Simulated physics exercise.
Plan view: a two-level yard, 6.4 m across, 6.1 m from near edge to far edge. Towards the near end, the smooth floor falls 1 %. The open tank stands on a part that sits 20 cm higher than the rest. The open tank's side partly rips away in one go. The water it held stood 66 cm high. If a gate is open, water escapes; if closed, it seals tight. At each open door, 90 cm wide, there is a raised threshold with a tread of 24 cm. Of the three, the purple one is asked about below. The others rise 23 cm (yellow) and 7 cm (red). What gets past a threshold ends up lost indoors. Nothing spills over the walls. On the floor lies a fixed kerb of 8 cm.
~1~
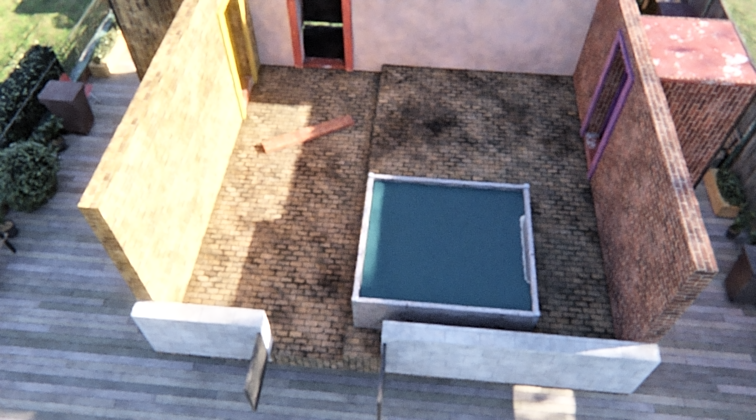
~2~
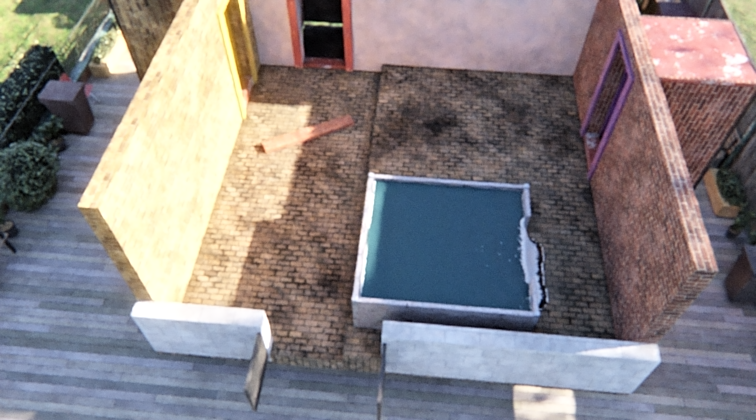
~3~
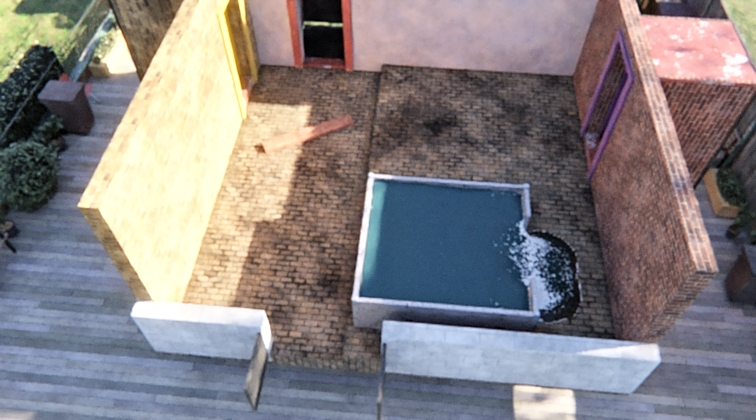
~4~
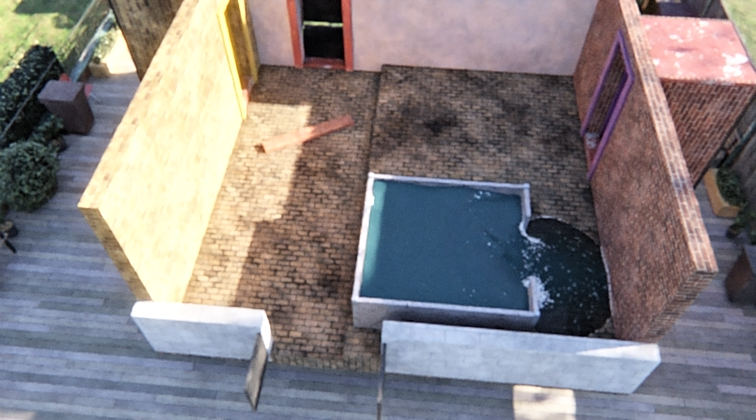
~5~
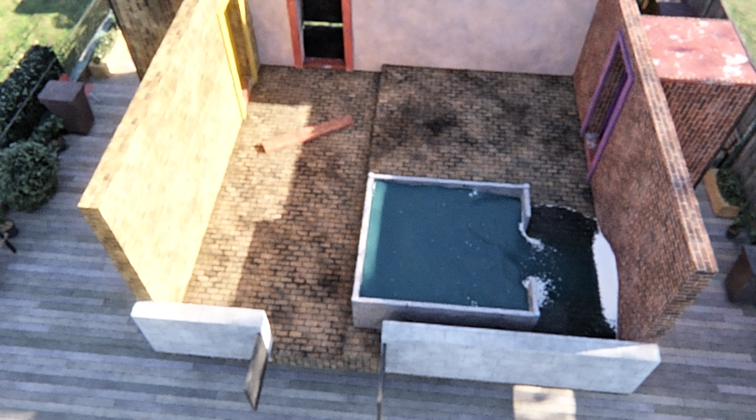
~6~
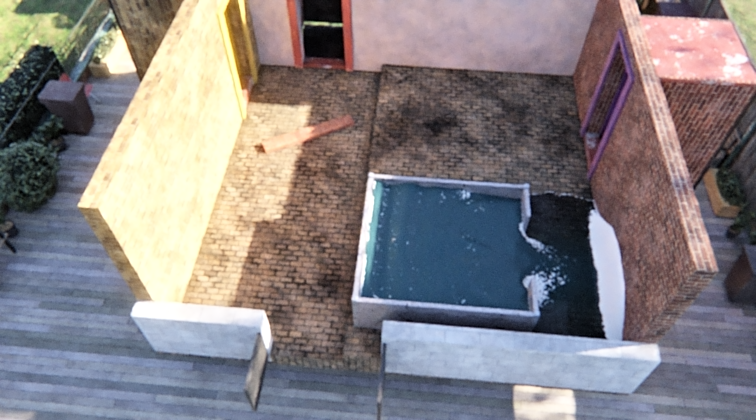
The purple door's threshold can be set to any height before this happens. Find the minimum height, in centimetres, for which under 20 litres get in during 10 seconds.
The minimum is about 5 cm.
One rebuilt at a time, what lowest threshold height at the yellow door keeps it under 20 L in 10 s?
At yellow, about 11.0 cm.
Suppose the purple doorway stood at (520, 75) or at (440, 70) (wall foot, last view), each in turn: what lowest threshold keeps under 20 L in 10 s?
Roughly 16 cm for the first and 7.5 cm for the second.
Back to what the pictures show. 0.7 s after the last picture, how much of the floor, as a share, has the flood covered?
Wet: Close to 15 %.
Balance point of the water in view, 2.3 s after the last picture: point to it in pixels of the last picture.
About (488, 252).
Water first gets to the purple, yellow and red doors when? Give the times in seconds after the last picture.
So the front gets to purple at 0.5 seconds, yellow at 4.5 seconds, and red at 3.4 seconds.
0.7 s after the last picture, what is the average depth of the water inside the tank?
The mean depth is roughly 49 cm.
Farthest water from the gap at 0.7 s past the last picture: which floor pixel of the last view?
Look about (579, 138) in the last picture.
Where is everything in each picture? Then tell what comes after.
Still water, 66 cm deep, in the open tank at (446, 242); the purple door at (603, 114) is dry, in the first picture.
Water pours out at (522, 263) and has run 0.3 m, to (540, 303); about 10 cm deep outside, 66 cm at the back, in the second picture.
The front is at (576, 299), 0.8 m from the gap at (522, 265); 1.0 m2 of floor is wet, 66 cm left at the back, in the third picture.
Water pours out at (522, 265) and has run 1.3 m, to (609, 305); about 8 cm deep outside, 66 cm at the back, in the fourth picture.
Water pours out at (521, 266) and has run 1.4 m, to a hidden place; about 8 cm deep outside, 66 cm at the back, in the fifth picture.
The gap is at (522, 265), the front 1.6 m out at (593, 206); the back of the open tank holds 63 cm; the purple door at (603, 114), 2.9 m from the gap, is still 1.1 m from the nearest water, in the sixth picture.
Then, 0.7 s after the last picture water covers 15 % of the floor, deepest (57 cm) near (613, 350); 7 cm at the purple door, 0 litres in over its 13 cm threshold.
Then, 2.3 s after the last picture water covers 40 % of the floor, deepest (38 cm) near (614, 362); 9 cm at the purple door, 0 litres in over its 13 cm threshold.
Then, 9.3 s after the last picture water covers 95 % of the floor, deepest (18 cm) near (174, 330); 5 cm at the purple door, 0 litres in over its 13 cm threshold.
At the purple door as built, the water peaked near 9 cm, 2.1 s after the last picture.
With a threshold of 4.5 cm, 25 litres would have come in within the 10 s; with 6 cm, 10 litres. So under 20 litres takes about 5 cm.
